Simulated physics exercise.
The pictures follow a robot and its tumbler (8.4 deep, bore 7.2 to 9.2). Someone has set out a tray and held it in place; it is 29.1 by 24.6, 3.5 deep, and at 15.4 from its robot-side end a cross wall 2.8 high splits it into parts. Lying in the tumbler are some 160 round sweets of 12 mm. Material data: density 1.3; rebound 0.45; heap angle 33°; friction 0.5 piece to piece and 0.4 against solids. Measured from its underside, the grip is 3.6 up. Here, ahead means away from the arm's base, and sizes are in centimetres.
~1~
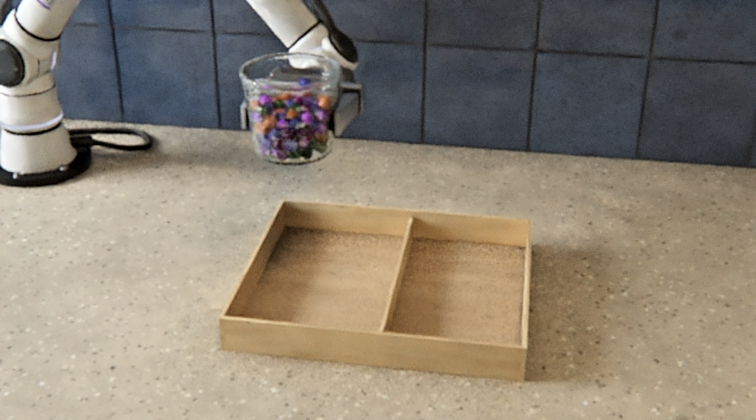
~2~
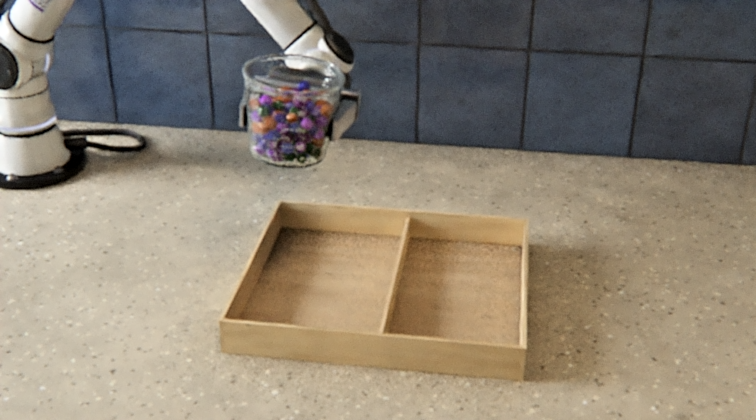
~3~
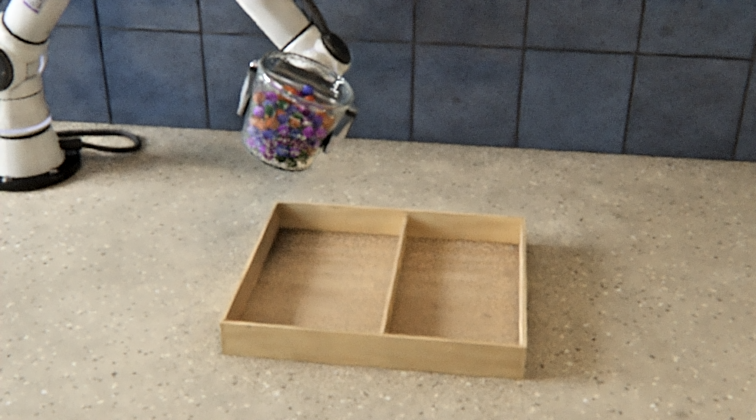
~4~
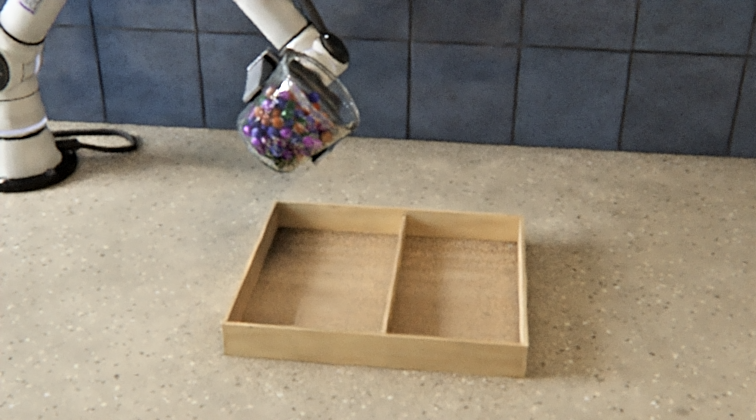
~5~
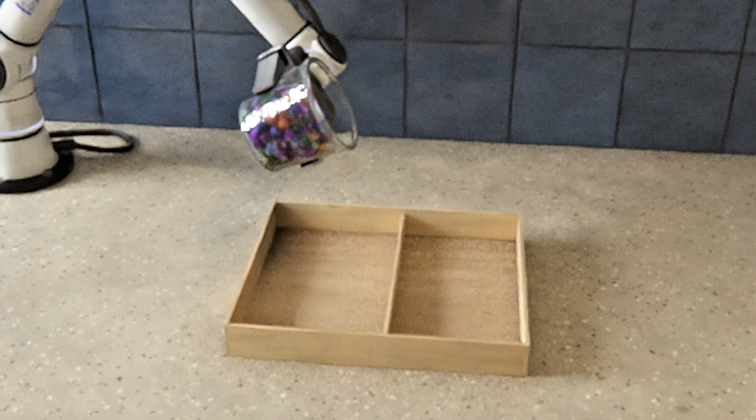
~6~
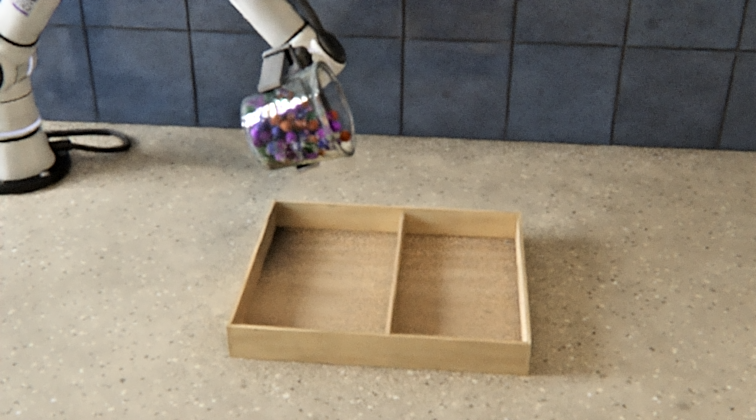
White robot arm tilting a clear tumbler of colourful round sweets steeply to the right above an empty two-part wooden tray.
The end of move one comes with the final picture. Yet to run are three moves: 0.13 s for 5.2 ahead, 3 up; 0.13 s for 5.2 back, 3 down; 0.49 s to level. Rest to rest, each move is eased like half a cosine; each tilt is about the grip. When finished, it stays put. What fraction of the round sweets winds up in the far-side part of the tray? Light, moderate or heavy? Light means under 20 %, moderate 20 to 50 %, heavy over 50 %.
Heavy.
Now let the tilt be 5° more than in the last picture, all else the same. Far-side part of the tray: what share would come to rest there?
About 75 percent.
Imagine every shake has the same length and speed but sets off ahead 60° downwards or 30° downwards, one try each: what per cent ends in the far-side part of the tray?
You'd get about 0 per cent with the first setting and about 15 per cent with the second.
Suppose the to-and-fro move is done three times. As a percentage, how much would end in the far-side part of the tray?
Then roughly 80 percent.
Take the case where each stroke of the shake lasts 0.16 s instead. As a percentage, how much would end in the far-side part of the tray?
Roughly 30 percent would.
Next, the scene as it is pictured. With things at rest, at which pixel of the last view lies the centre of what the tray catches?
Around pixel (454, 291).
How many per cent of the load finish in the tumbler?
25 %.
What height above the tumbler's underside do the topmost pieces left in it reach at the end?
Around 4.5 cm above the underside.
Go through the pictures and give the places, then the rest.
Tumbler middle at (292, 112), level; upper third of the load around (293, 105), from x 255 to 330, top at y 85; 156 in the tumbler, in the first frame.
Tumbler middle at (291, 114), tilted 6° forward; upper third of the load around (286, 107), from x 255 to 330, top at y 85, in the second frame.
Tumbler middle at (291, 116), tilted 23° forward; upper third of the load around (283, 108), from x 250 to 330, top at y 90, in the third frame.
Tumbler middle at (293, 118), tilted 44° forward; upper third of the load around (281, 108), from x 250 to 330, top at y 85, in the fourth frame.
Tumbler middle at (295, 121), tilted 62° forward; upper third of the load around (282, 107), from x 250 to 330, top at y 90, in the fifth frame.
Tumbler middle at (296, 122), tilted 68° forward; upper third of the load around (279, 112), from x 250 to 345, top at y 95; 156 in the tumbler, in the sixth frame.
Then, 0.30 s after the last picture, tilted 67° forward, highest piece 21 above the table; 39 in the tumbler, 3 in the far-side part, 114 in flight or on a rim.
Then, 0.60 s after the last picture, tilted 15° forward, highest piece 23 above the table; 97 in the far-side part, 37 in the tumbler, 21 in the robot-side part, 1 in flight or on a rim.
Then, 0.95 s after the last picture, level, highest piece 22 above the table; 97 in the far-side part, 37 in the tumbler, 22 in the robot-side part.
Then, 2.00 s after the last picture, level, highest piece 22 above the table; 97 in the far-side part, 37 in the tumbler, 22 in the robot-side part.
Final count, 97 in the far-side part, 37 in the tumbler, 22 in the robot-side part. That is 62 % in the far-side part of the tray.
